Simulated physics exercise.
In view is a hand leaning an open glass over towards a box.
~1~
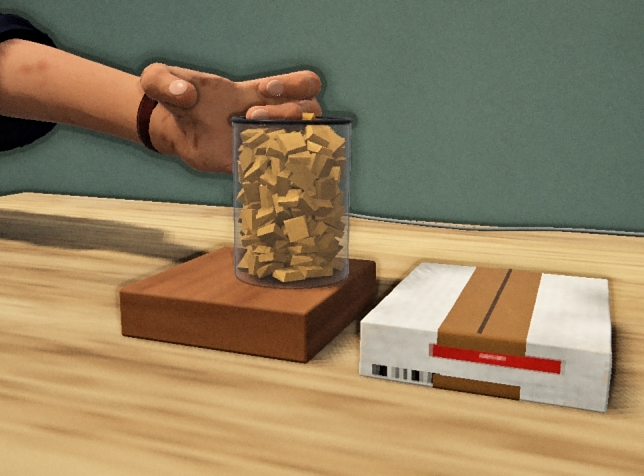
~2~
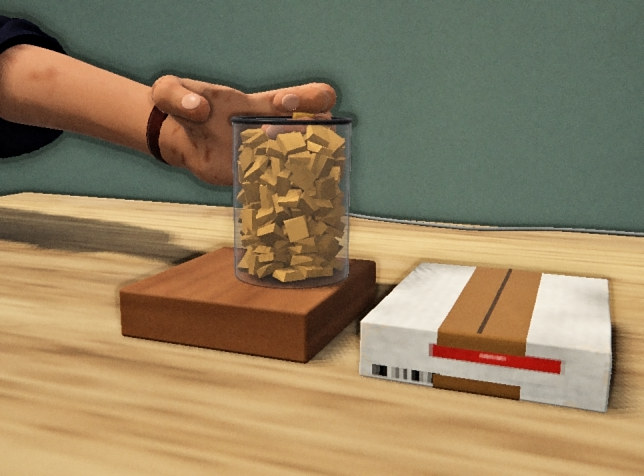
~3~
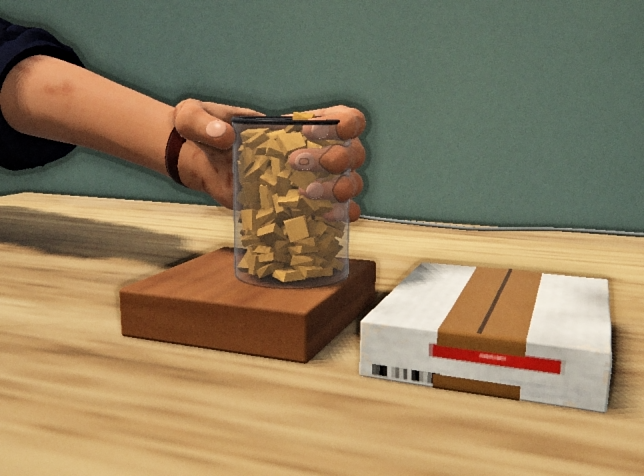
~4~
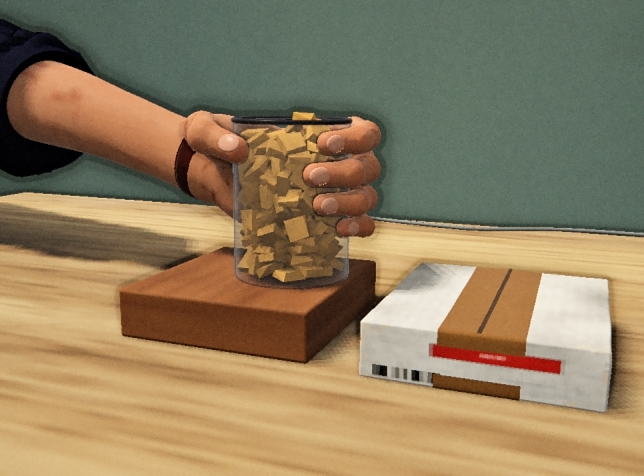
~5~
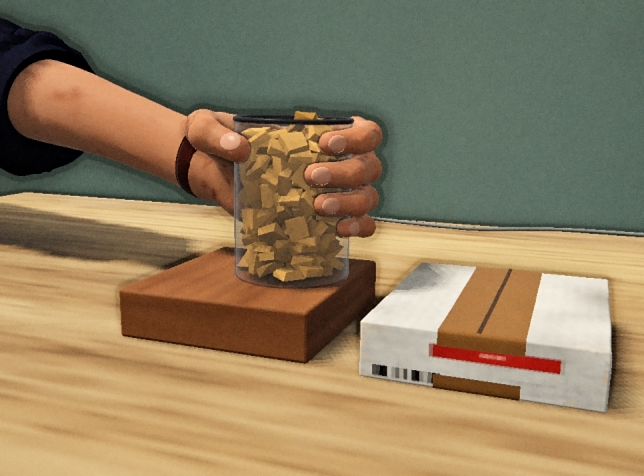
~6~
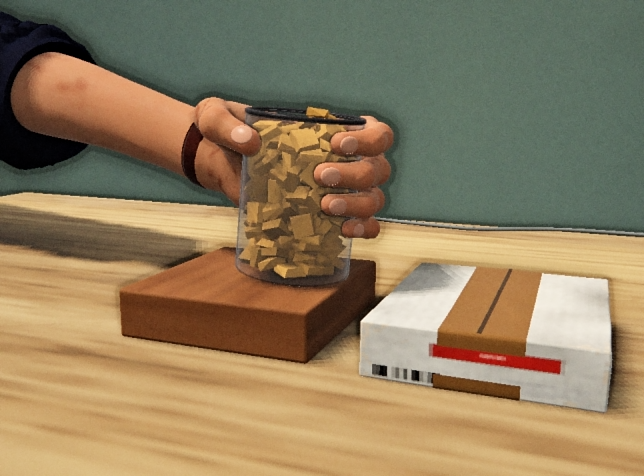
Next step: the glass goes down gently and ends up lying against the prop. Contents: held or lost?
Chances are the angle is too steep to hold it in.
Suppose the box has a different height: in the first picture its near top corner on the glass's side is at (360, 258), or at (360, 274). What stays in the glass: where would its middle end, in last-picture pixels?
First try: Around (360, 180). Second try: Around (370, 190).
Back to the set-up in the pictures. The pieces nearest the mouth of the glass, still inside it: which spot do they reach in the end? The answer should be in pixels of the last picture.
Roughly at (517, 275) in the last view, I'd say.
Then, 0.76 s later than the last frame, the glass leans 45°; everything is still inside.
Then, 1.42 s later than the last frame, the glass leans 80°; a stray few of the cereal squares out of it.
Then, 1.98 s later than the last frame, the glass rests on the box at 88°; a small part of the cereal squares out of it.
When it is over, the glass rests on the box at 88°; a small part of the cereal squares out of it.
